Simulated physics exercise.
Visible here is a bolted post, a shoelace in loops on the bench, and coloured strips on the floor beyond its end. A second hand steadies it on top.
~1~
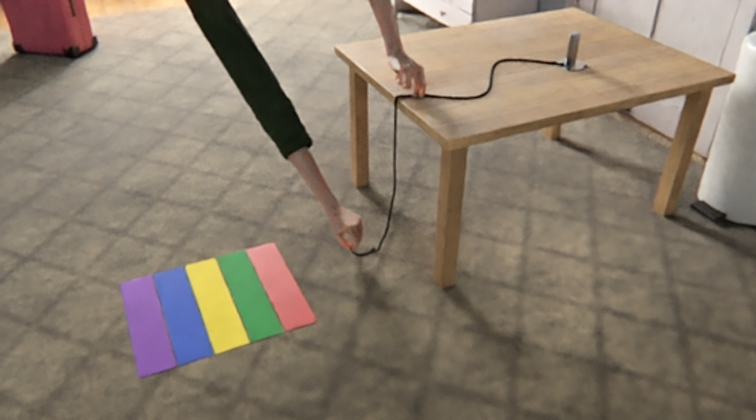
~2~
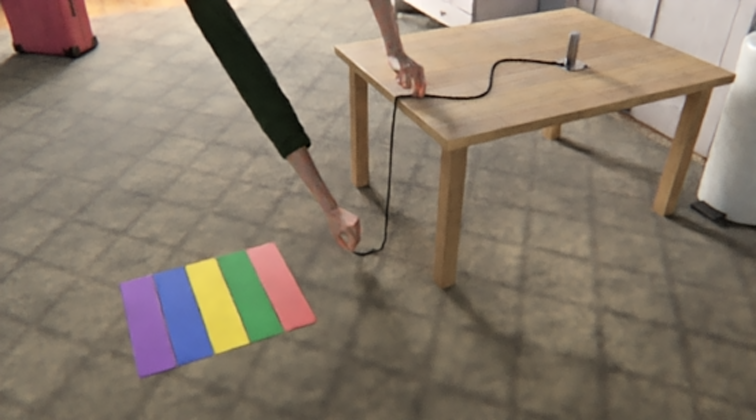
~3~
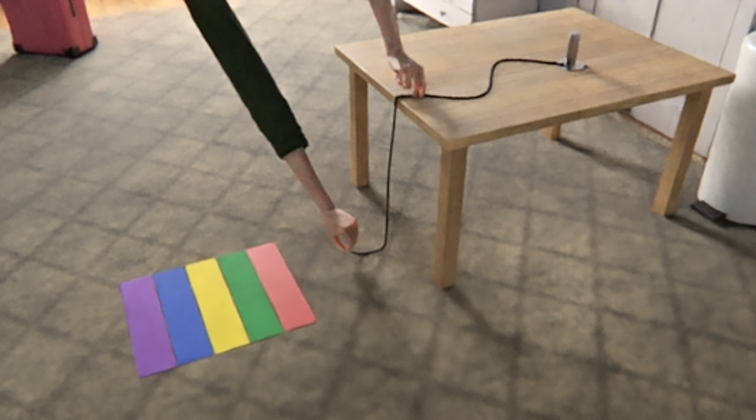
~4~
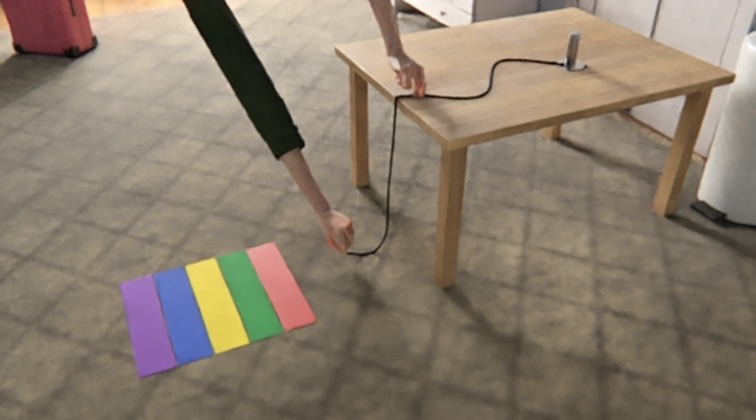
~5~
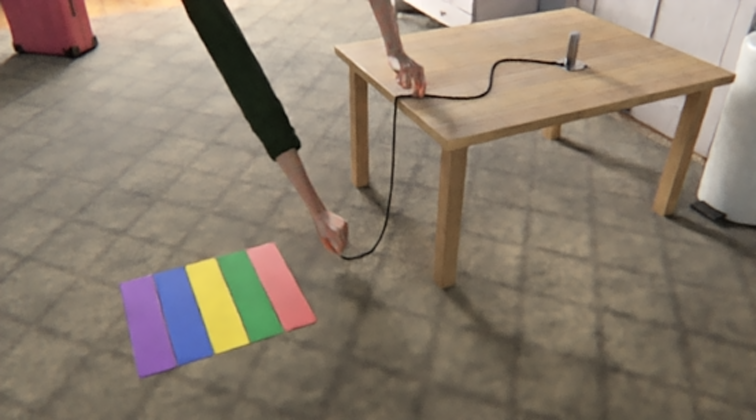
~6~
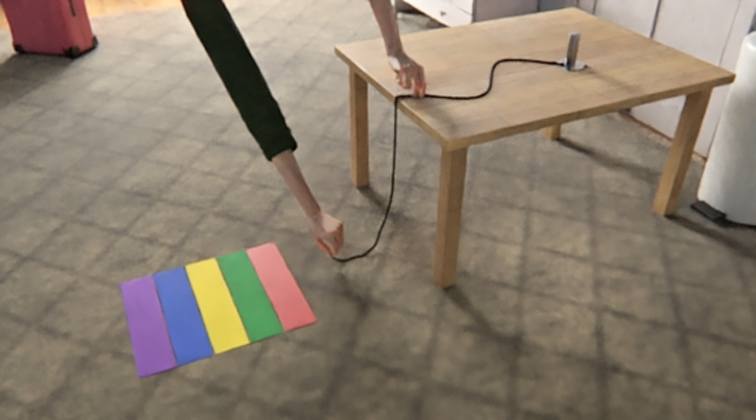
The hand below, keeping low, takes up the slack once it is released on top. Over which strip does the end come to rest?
Over the blue strip.
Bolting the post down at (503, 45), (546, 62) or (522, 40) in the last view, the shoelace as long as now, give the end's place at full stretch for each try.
Going through the tries, you get (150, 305), then (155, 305), then (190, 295).
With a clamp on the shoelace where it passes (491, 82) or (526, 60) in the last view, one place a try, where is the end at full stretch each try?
Try by try: (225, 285), (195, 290).
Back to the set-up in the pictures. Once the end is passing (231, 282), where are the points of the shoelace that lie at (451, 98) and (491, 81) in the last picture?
The first at (400, 99), the second at (455, 82).
Soon after, end near (231, 282); over green.
Then, end near (198, 292); over yellow.
At full stretch, end near (178, 297); over blue. The end stops over the blue strip.
